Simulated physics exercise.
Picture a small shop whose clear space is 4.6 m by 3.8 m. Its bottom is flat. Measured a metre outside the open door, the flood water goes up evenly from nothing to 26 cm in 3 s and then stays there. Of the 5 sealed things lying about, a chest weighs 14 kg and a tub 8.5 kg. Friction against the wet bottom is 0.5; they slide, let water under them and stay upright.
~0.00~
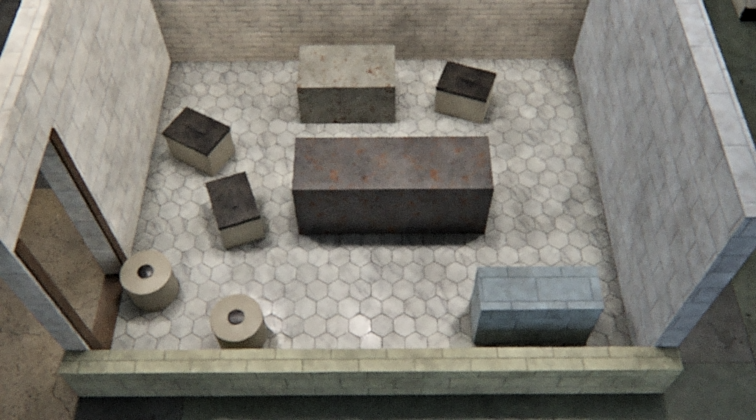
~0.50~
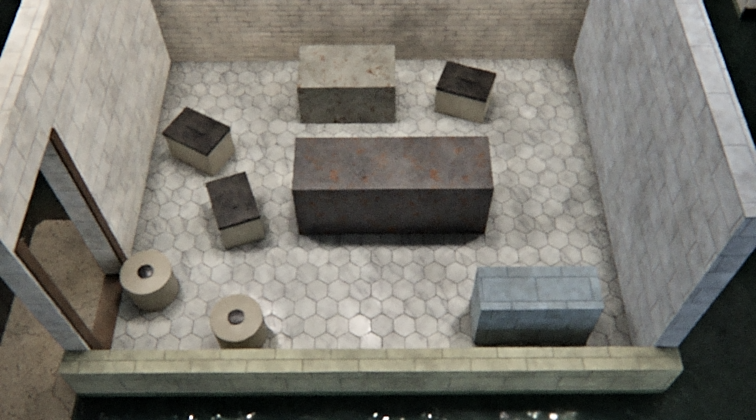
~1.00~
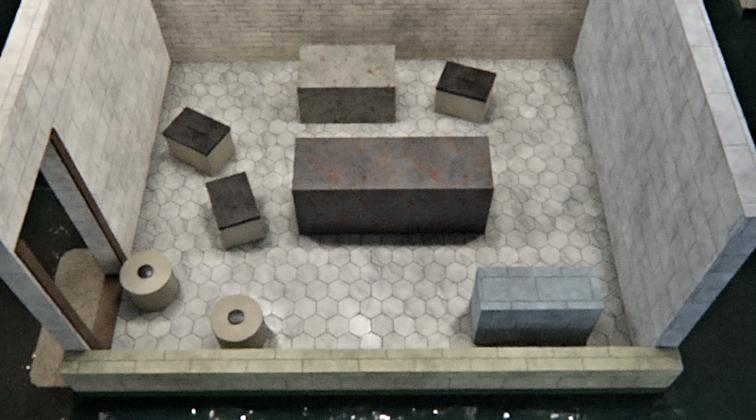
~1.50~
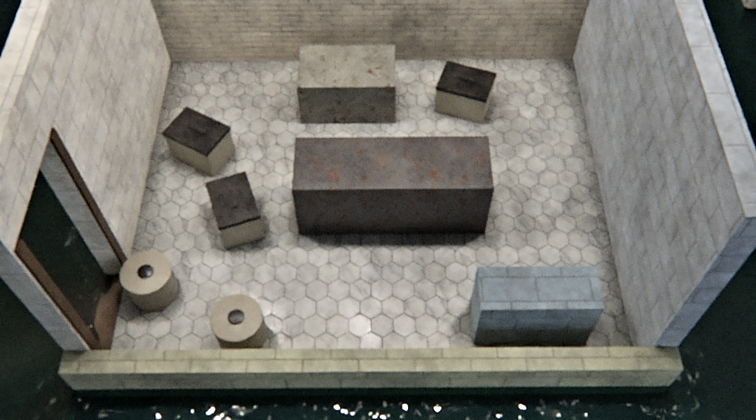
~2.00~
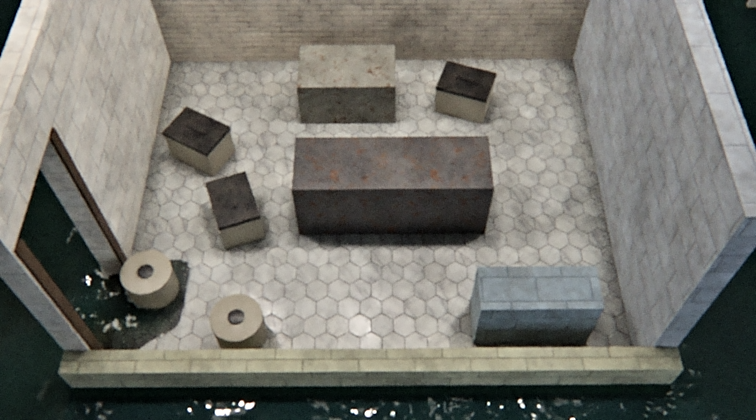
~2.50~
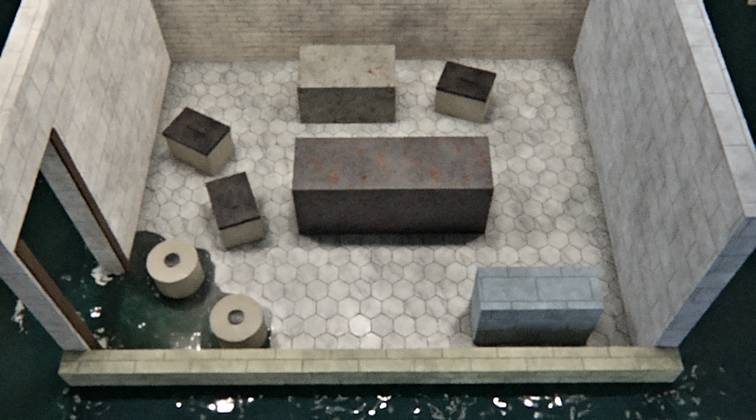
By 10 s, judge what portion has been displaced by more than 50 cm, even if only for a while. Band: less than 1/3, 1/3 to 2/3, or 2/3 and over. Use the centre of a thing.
Middle band: A third to two thirds.
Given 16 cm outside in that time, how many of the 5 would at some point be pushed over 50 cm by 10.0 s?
I count 2 of them in that case.
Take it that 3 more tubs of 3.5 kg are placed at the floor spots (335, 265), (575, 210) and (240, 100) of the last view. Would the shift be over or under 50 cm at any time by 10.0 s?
Order as asked - exceeds the limit, exceeds the limit, falls below the limit.
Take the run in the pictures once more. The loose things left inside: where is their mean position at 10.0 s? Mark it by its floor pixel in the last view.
Close to pixel (377, 127).
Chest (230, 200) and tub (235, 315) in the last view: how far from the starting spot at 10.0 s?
80 cm and 400 cm respectively.
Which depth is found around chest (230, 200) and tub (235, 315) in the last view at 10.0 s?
Close to 4 and 10 centimetres.
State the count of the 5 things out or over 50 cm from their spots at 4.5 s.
2.
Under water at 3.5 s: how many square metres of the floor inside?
About 4.0 m2.
After 3.5 s 2 of 5 are over 50 cm from their spots; 0 afloat.
After 4.5 s 2 of 5 are over 50 cm from their spots; 1 afloat.
After 7.0 s 3 of 5 are over 50 cm from their spots; 1 afloat.
After 10.0 s 3 of 5 are over 50 cm from their spots, and 3 have been at some point; 2 afloat.
